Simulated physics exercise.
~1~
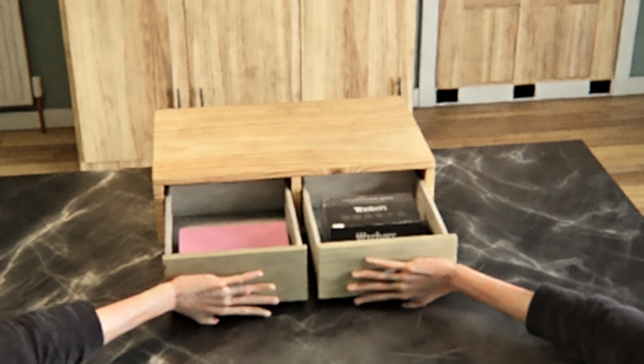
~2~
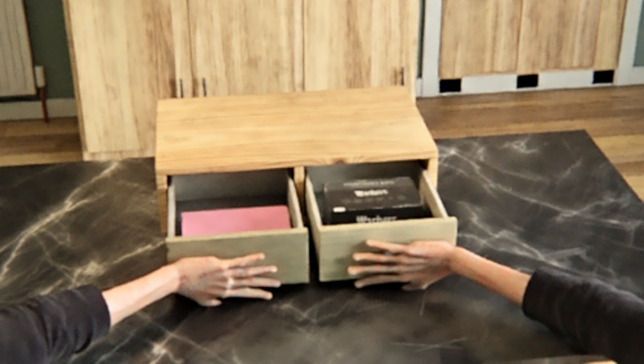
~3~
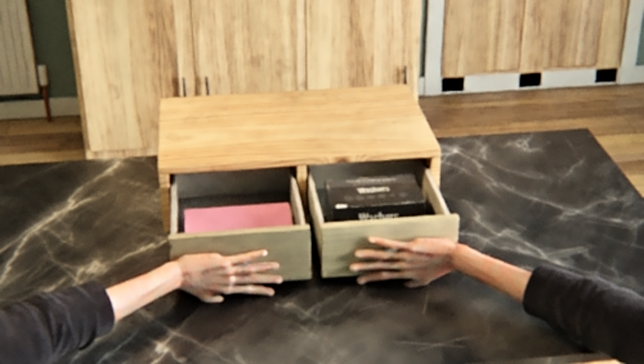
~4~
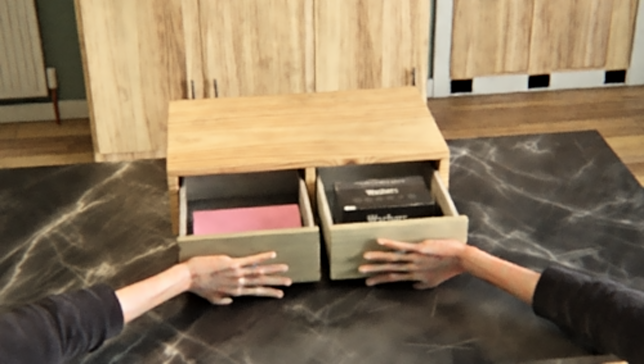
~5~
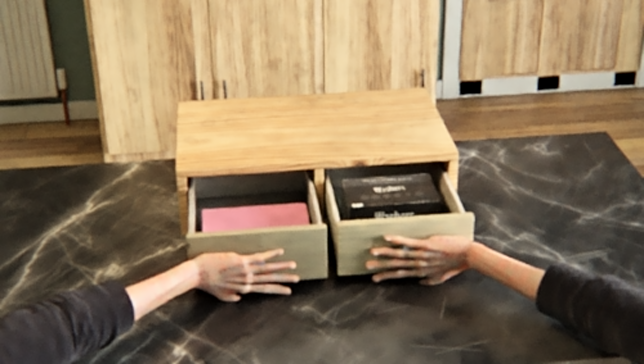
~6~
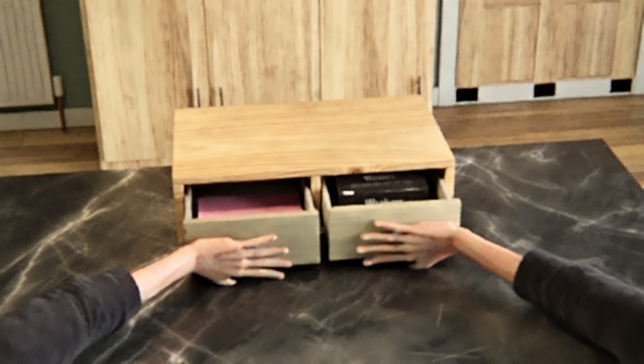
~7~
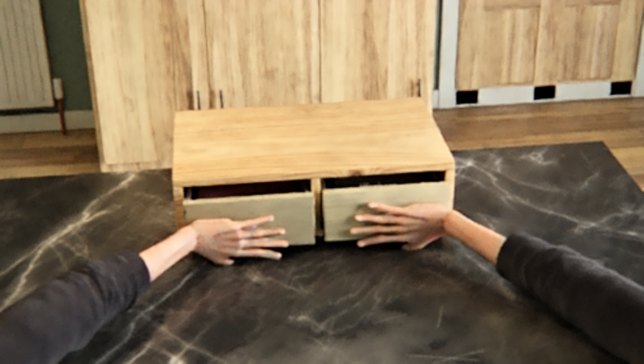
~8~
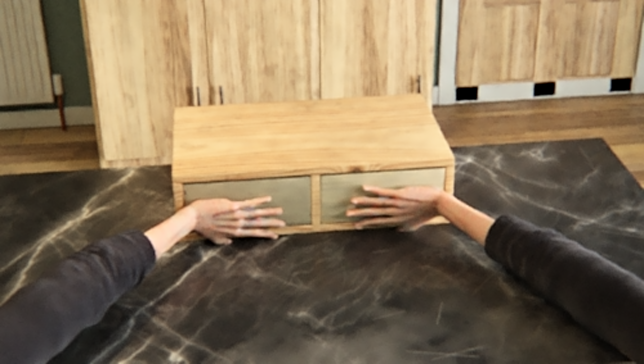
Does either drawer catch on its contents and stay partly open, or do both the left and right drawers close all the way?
Both close all the way. The left drawer with the pink book and the right drawer with the black boxes each slide fully into the chest.
